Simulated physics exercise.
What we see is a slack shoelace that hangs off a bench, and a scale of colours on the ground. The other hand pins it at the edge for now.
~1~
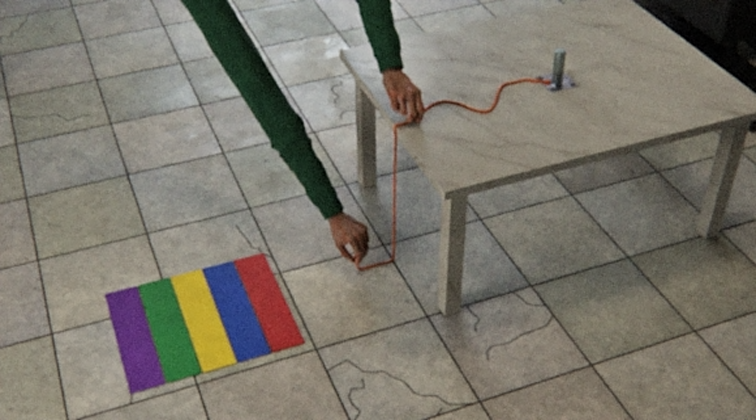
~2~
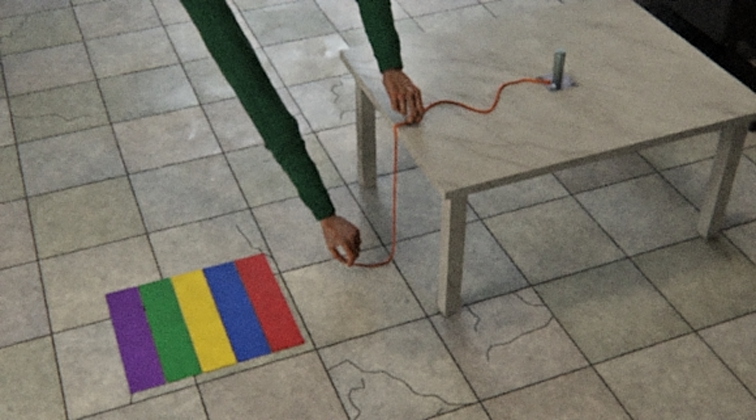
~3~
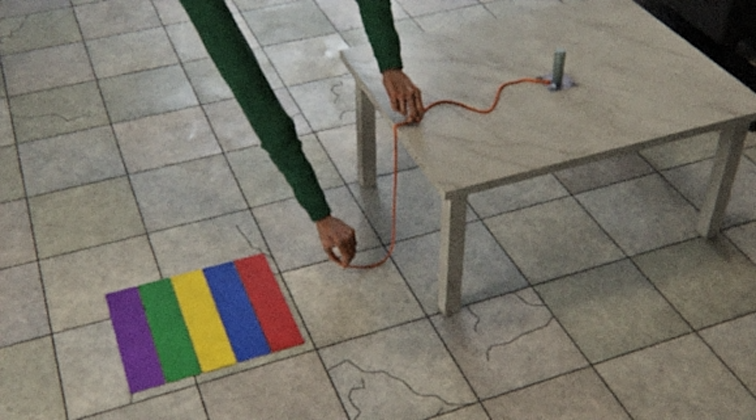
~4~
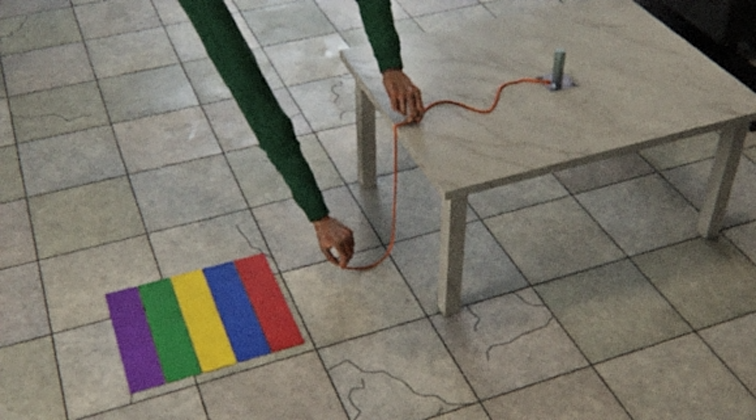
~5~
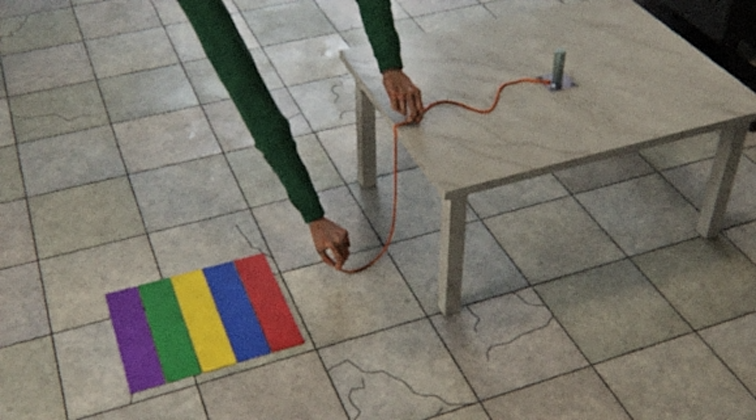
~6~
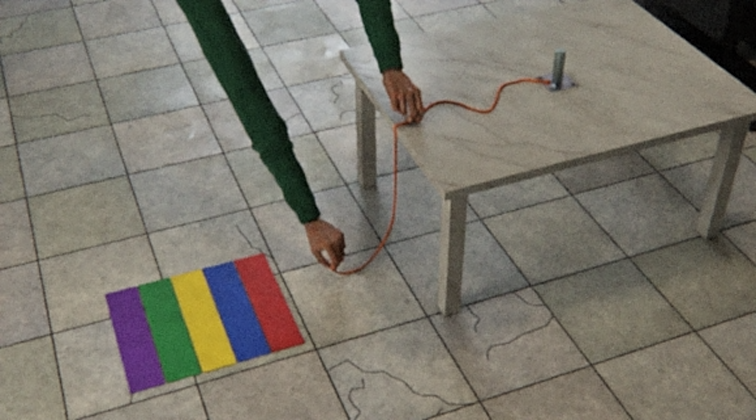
Green-sleeved arm slowly drawing the end of an orange cord leftward near striped colour bands, other hand pressing it at table's edge.
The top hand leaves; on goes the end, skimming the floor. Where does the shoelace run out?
It gets as far as the yellow strip.
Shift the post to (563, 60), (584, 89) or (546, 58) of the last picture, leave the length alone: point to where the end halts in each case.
Try by try, around (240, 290), (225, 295) and (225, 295).
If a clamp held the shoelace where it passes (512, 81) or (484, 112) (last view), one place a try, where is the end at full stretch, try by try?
The places are (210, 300) and (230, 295).
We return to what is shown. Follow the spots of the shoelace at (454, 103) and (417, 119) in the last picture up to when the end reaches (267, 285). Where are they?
At (425, 115), then (394, 145).
Early on, end near (267, 285); over red.
Midway, end near (224, 297); over blue.
At the end of the slack, end near (199, 303); over yellow. The yellow one.
